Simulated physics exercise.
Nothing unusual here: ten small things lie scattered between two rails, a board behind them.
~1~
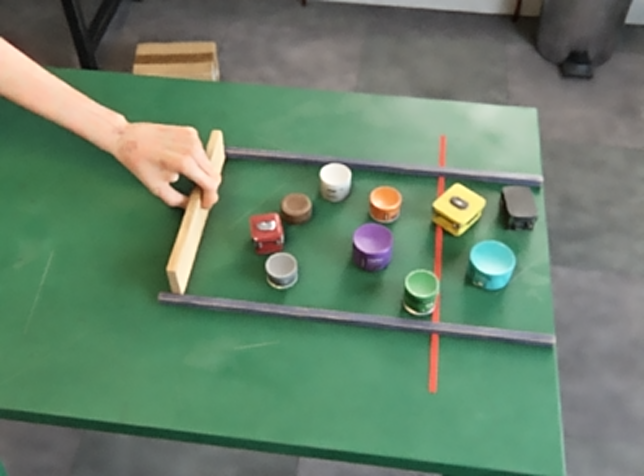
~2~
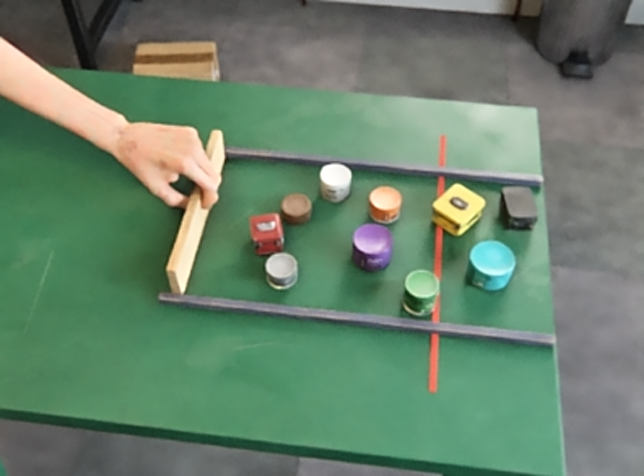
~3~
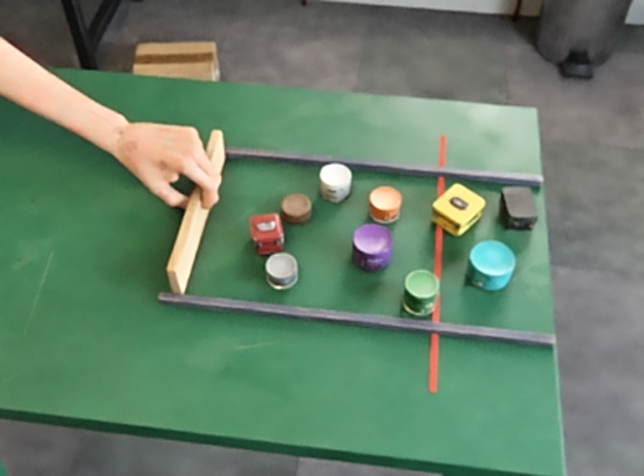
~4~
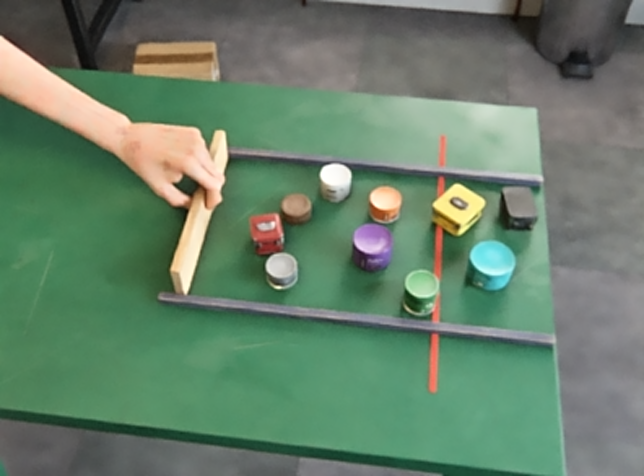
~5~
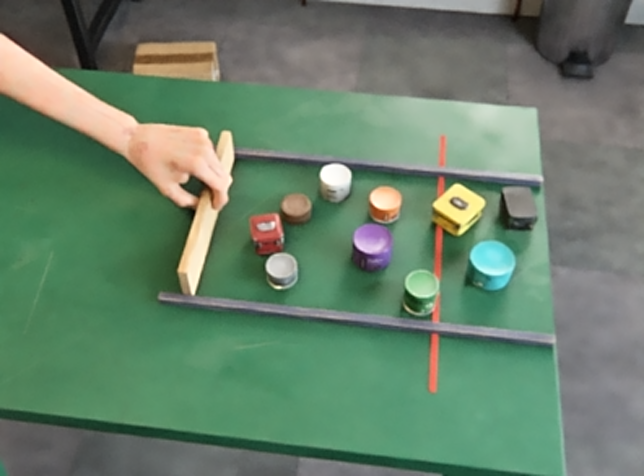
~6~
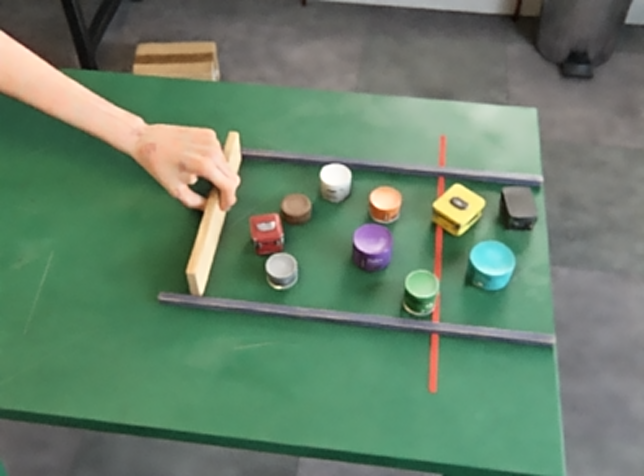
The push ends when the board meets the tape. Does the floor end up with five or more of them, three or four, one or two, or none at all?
Pretty sure the pieces that leave the surface number zero this time.
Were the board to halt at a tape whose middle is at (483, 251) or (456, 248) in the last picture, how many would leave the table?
In that order 2 and 0.
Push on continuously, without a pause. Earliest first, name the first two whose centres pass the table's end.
They are the turquoise tub, then the black case.
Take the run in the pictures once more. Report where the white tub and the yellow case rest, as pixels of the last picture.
First at (457, 186); second at (489, 217).
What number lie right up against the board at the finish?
It touches 5.
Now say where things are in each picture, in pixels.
In the first frame, black case (518, 209); turquoise tub (490, 265); yellow case (458, 211); board (198, 208); tape (439, 246).
In the second frame, turquoise tub (490, 266); grey pot (282, 271).
In the third frame, yellow case (458, 211); board (198, 208).
In the fourth frame, black case (518, 209); green pot (421, 293).
In the fifth frame, turquoise tub (490, 266); red case (267, 235).
In the sixth frame, black case (518, 209); turquoise tub (490, 266); yellow case (458, 211); board (216, 210); tape (439, 246).
A little later, none off yet; black case at rest near (518, 209); turquoise tub at rest near (490, 266); yellow case at rest near (458, 211).
When it is over, the number that fall off is zero.
